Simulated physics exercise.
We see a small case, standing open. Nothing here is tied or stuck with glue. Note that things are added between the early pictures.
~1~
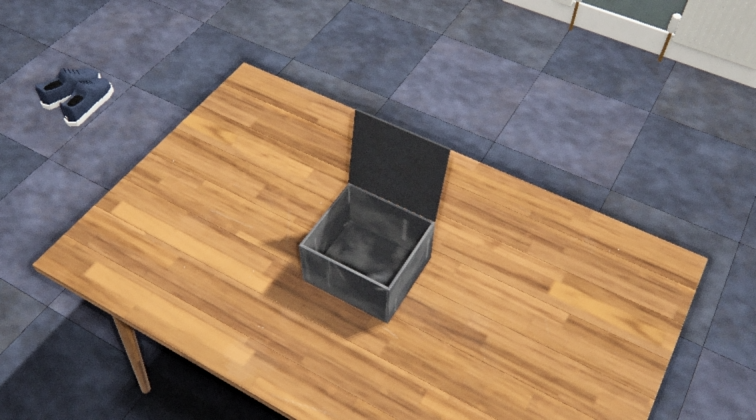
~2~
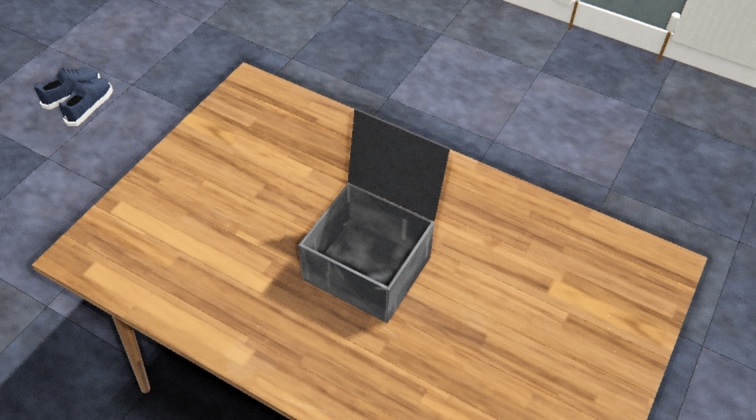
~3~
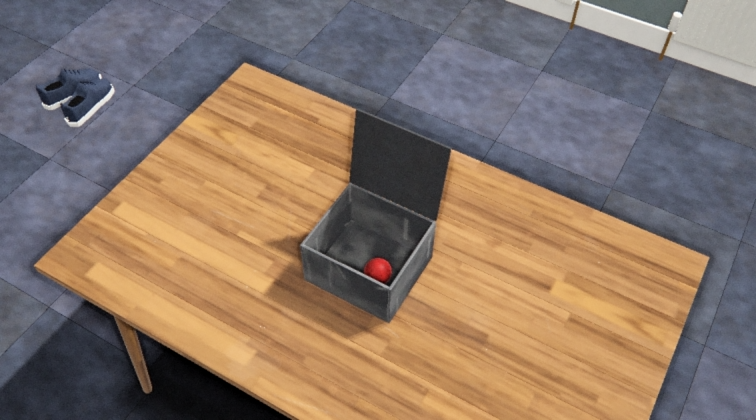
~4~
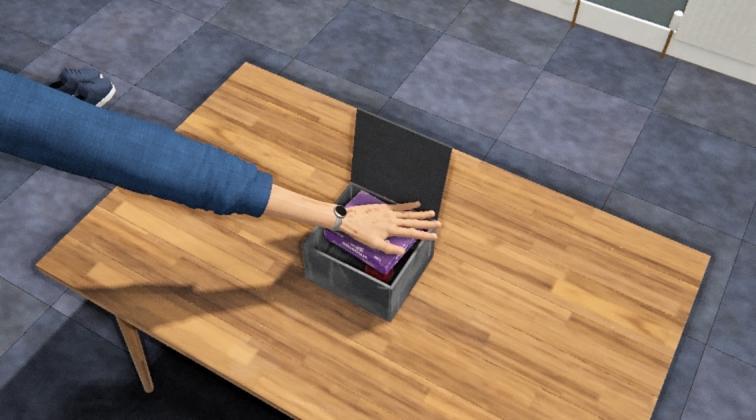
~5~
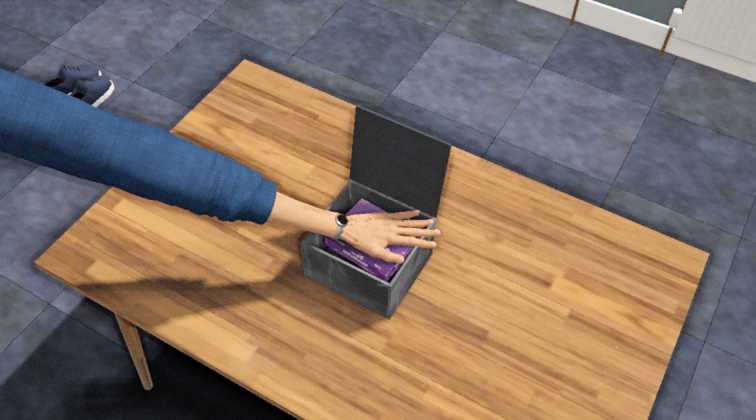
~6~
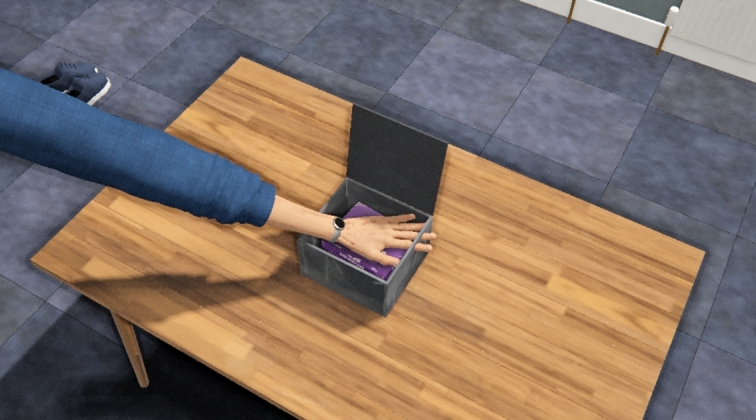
At first an open, empty gray case stands on a wooden table, its dark lid raised. Then a red ball is inside, near the front corner. Next, a blue-sleeved arm reaches in from the left, its open hand lowering a purple box into the case and pressing over it.
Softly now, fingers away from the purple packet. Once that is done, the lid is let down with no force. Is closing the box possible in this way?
Basically the lid makes it down.
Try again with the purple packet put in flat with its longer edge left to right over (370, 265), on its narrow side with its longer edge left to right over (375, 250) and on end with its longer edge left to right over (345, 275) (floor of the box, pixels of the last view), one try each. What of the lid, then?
Case one lid shut, case two lid open, case three lid open.
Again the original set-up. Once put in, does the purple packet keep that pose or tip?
Well, it ends up skewed.
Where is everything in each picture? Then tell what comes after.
In the first frame, the last thing is not in view yet.
In the second frame, the last thing is not in view yet.
In the third frame, the last thing is not in view yet; red ball (378, 272).
The fourth frame shows coming down.
The fifth frame shows coming down.
The sixth frame shows in place under the hand.
Then, 0.70 s later than the last frame, purple packet tilted by 30° near (363, 234); red ball moved a little.
Then, 1.50 s later than the last frame, lid 68° above the rim; purple packet tilted by 33° near (361, 236); red ball moved a little.
Then, 1.80 s later than the last frame, lid 33° above the rim; purple packet tilted by 33° near (361, 236); red ball moved a little.
Then, 2.00 s later than the last frame, lid shut; purple packet tilted by 33° near (361, 236); red ball moved a little.
When it is over, lid shut; moved from the start, purple packet; red ball as before. End places, in pixels of the last picture, purple packet near (361, 237).
